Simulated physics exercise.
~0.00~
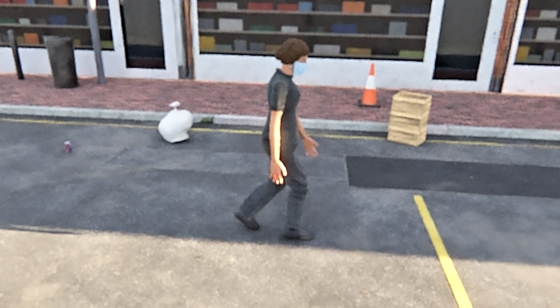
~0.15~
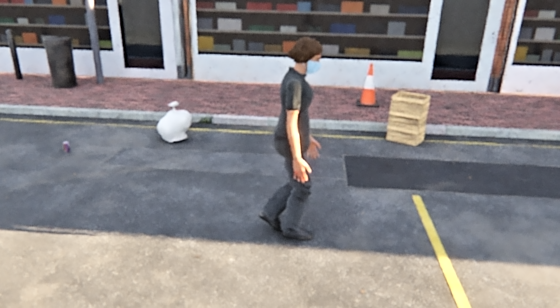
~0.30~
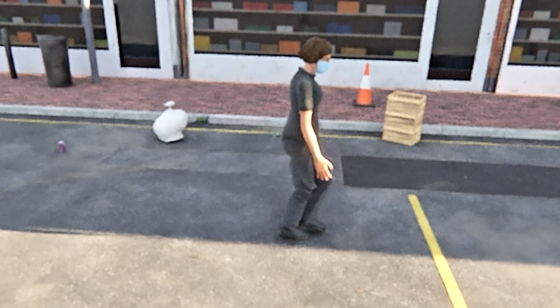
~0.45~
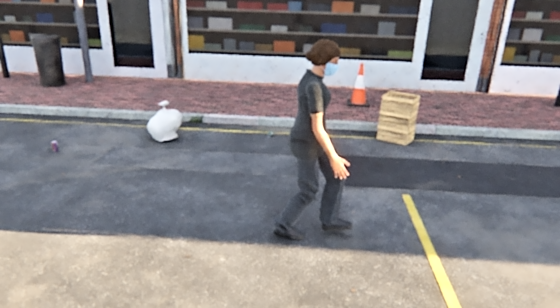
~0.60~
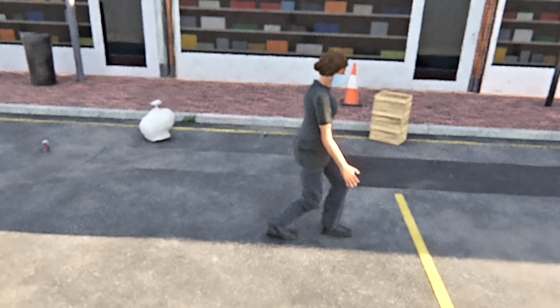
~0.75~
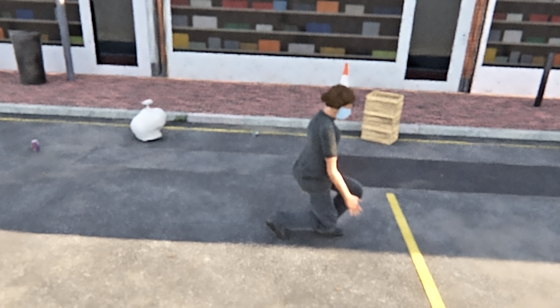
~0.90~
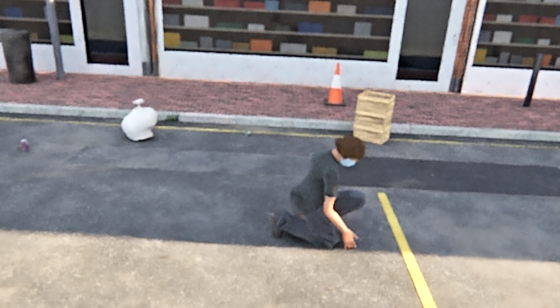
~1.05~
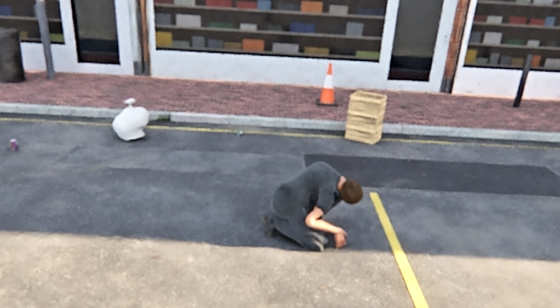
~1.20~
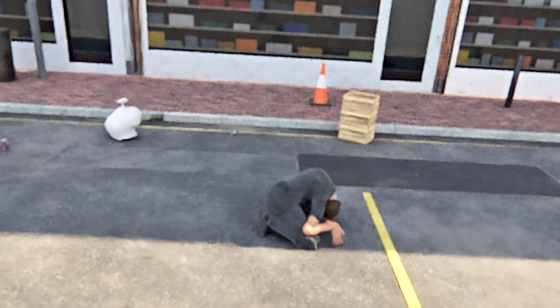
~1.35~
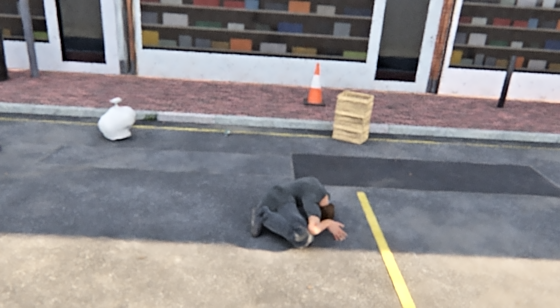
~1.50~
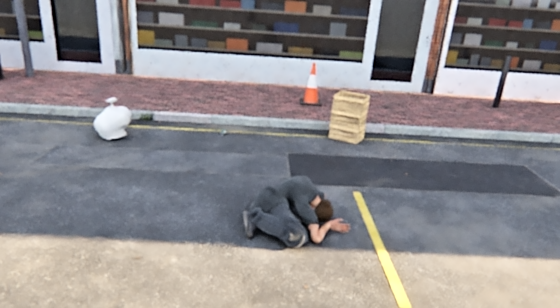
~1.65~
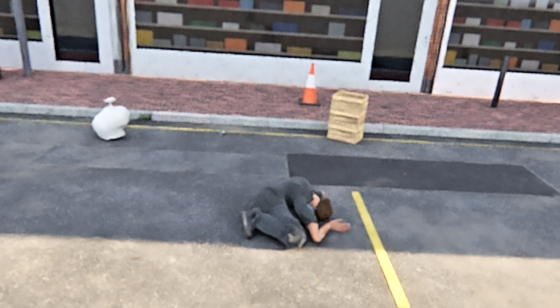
On a street beside a brick pavement and shopfronts, a masked person in dark clothes walks right towards a yellow strip, sinks to the knees and folds forward, finally lying curled face down with head and arms near the strip, the head stopping short of it.
